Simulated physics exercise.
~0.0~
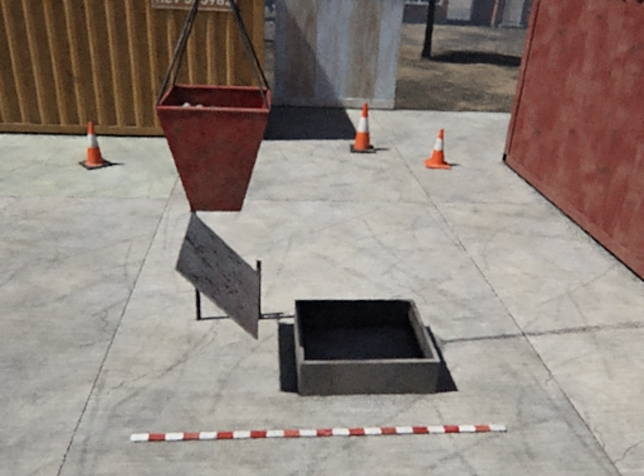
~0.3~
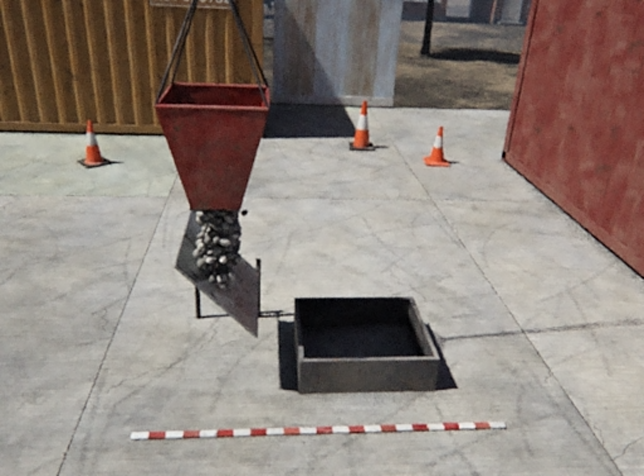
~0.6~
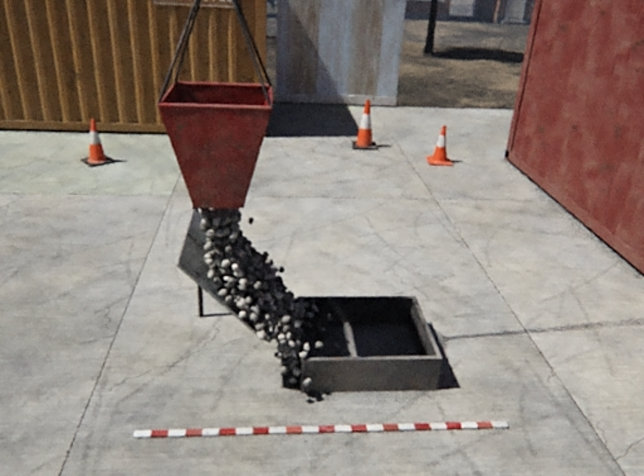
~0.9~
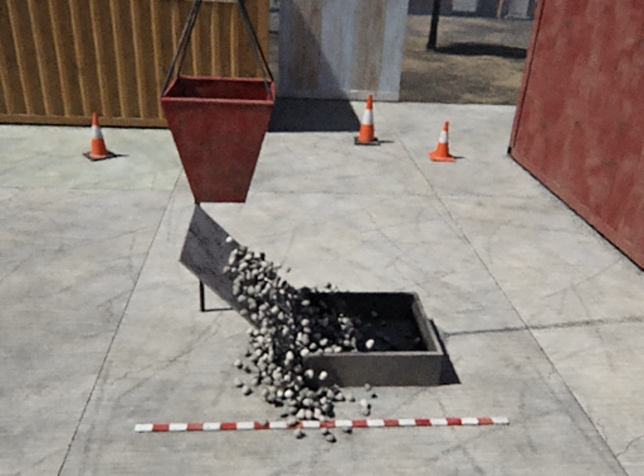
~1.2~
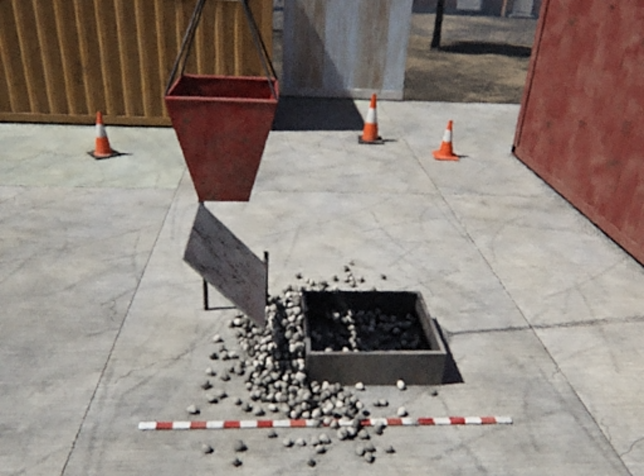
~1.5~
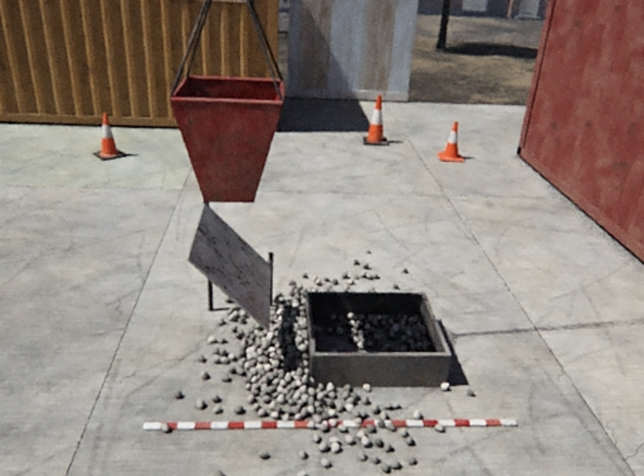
The footage shows a red skip hanging over a tilted steel plate, releasing rounded grey stones that tumble down the plate towards an open bin. Some land inside, but most spill onto the concrete left of it, with others scattered beside the bin and around the striped staff.
